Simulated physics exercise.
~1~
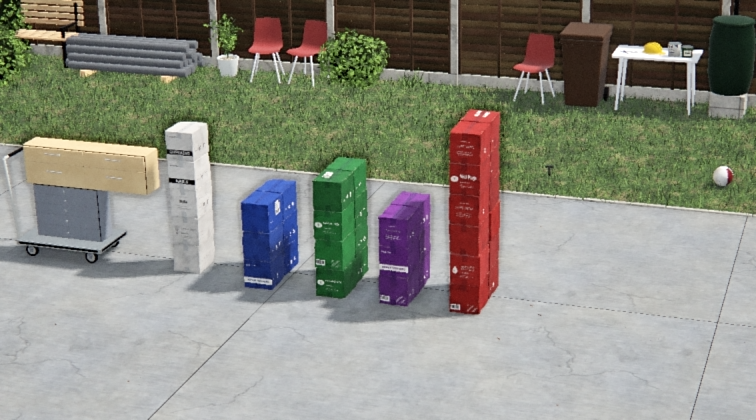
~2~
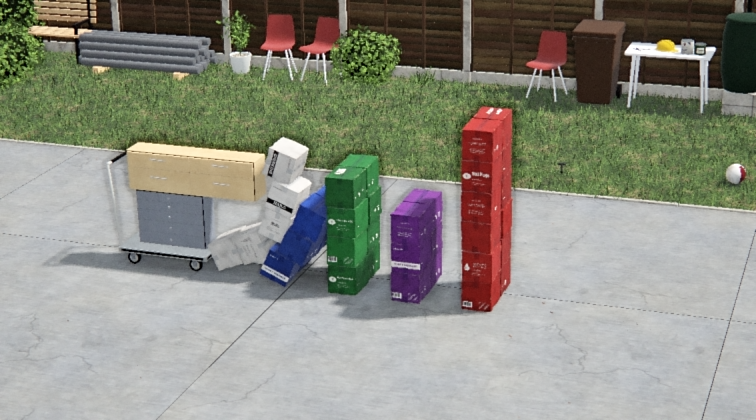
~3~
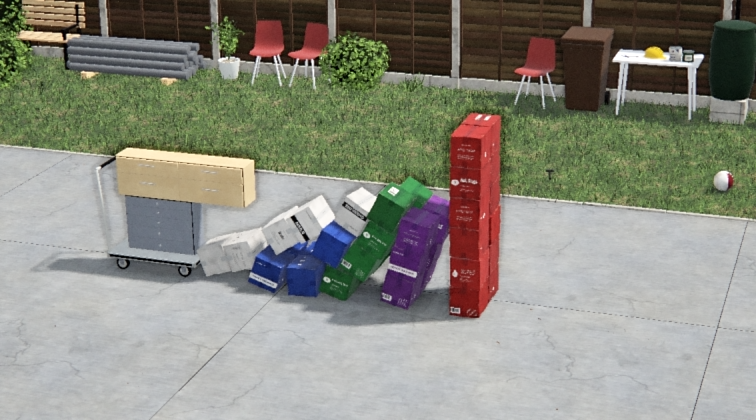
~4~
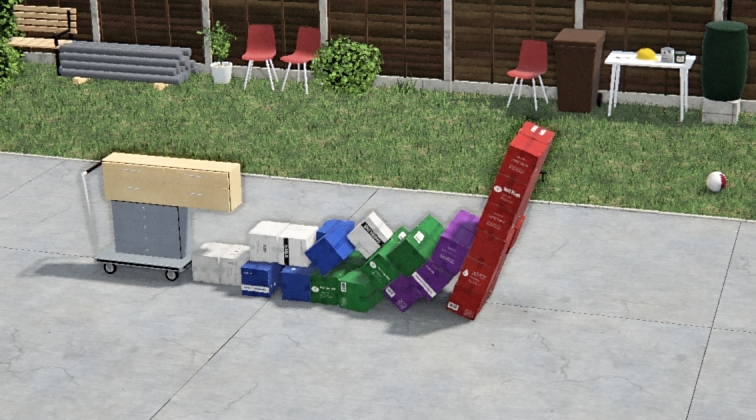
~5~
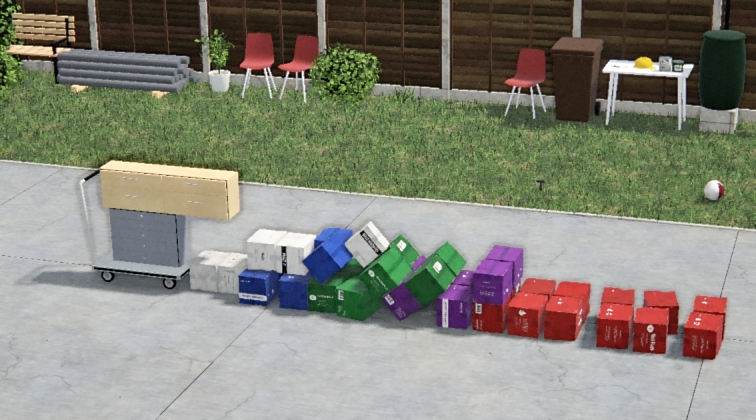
A row of stacked boxes toppled like dominoes after a loaded trolley rolled right into the white stack, knocking over the blue, green and purple ones in turn until the tall red stack fell, leaving boxes heaped and strewn across the concrete.
